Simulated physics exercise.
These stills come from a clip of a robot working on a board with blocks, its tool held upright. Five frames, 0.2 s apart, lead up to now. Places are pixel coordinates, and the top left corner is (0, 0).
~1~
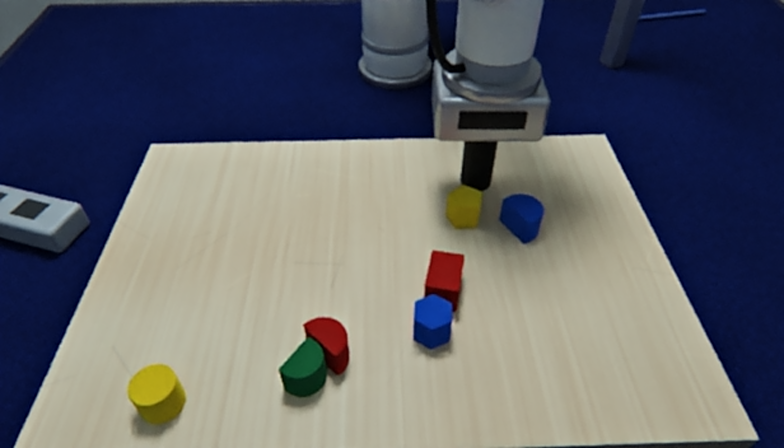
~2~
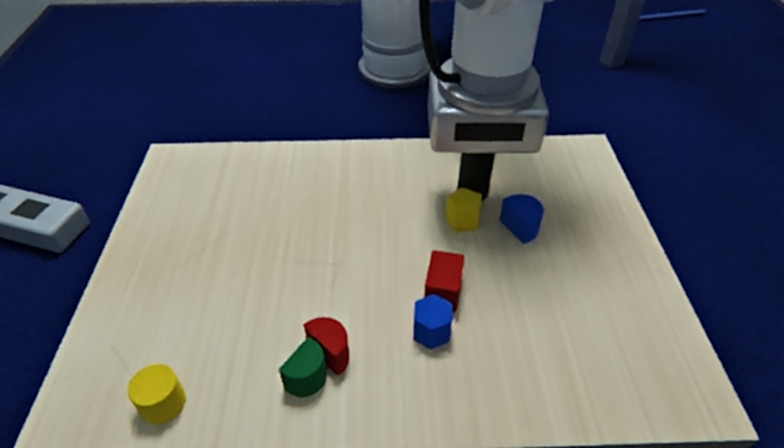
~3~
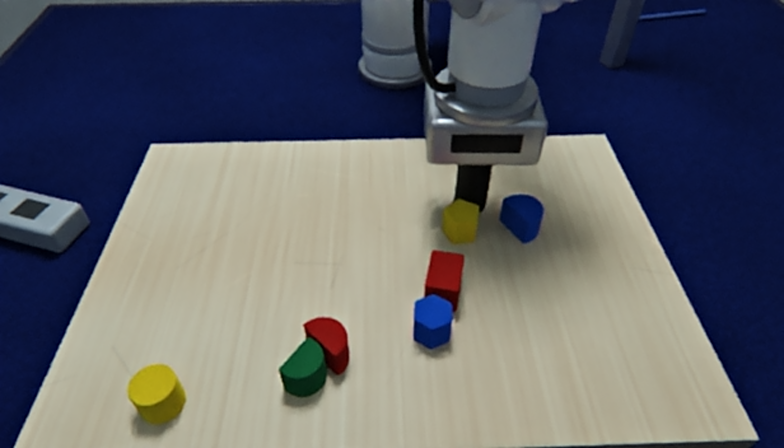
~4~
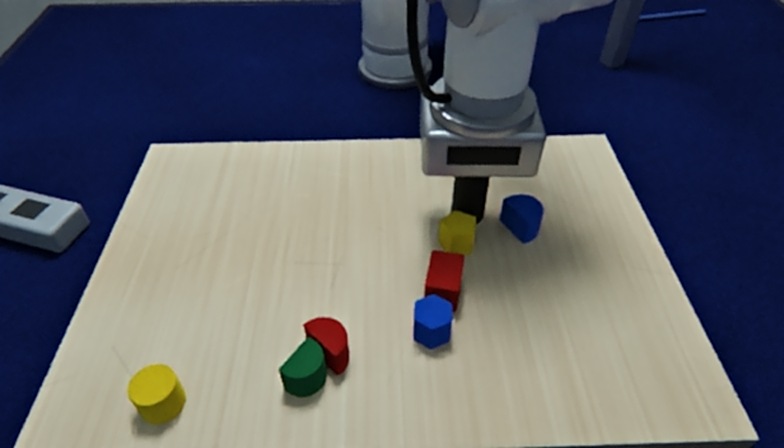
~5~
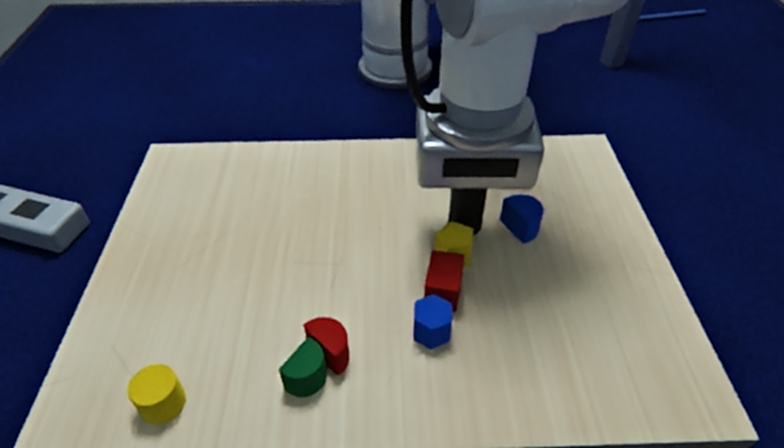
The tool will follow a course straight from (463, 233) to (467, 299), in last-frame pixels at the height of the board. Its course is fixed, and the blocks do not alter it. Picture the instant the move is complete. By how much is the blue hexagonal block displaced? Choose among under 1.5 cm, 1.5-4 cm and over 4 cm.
It travels more than 4 cm.
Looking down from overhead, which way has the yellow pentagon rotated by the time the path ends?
If we look at it from overhead, the yellow pentagon pivots clockwise.
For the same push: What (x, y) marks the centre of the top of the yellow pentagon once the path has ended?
It should be at (440, 294) by then.
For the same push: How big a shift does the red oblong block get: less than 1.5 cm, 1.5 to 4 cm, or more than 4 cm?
It gets moved over 4 cm.
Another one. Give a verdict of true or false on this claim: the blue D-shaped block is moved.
The claim does not hold.
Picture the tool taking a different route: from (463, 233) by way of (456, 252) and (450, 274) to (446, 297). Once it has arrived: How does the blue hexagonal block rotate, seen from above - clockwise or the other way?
Viewed from the top, it goes anticlockwise.
What follows on the original path. Halfway along, tool at (465, 259); blue hexagonal block at (427, 334), turned 25° anticlockwise; red oblong block at (431, 296); yellow pentagon at (446, 265), turned 20° clockwise.
At the end, tool at (468, 293); blue hexagonal block at (405, 367), turned 20° anticlockwise; red oblong block at (416, 327); yellow pentagon at (440, 294), turned 30° clockwise; blue D-shaped block still.
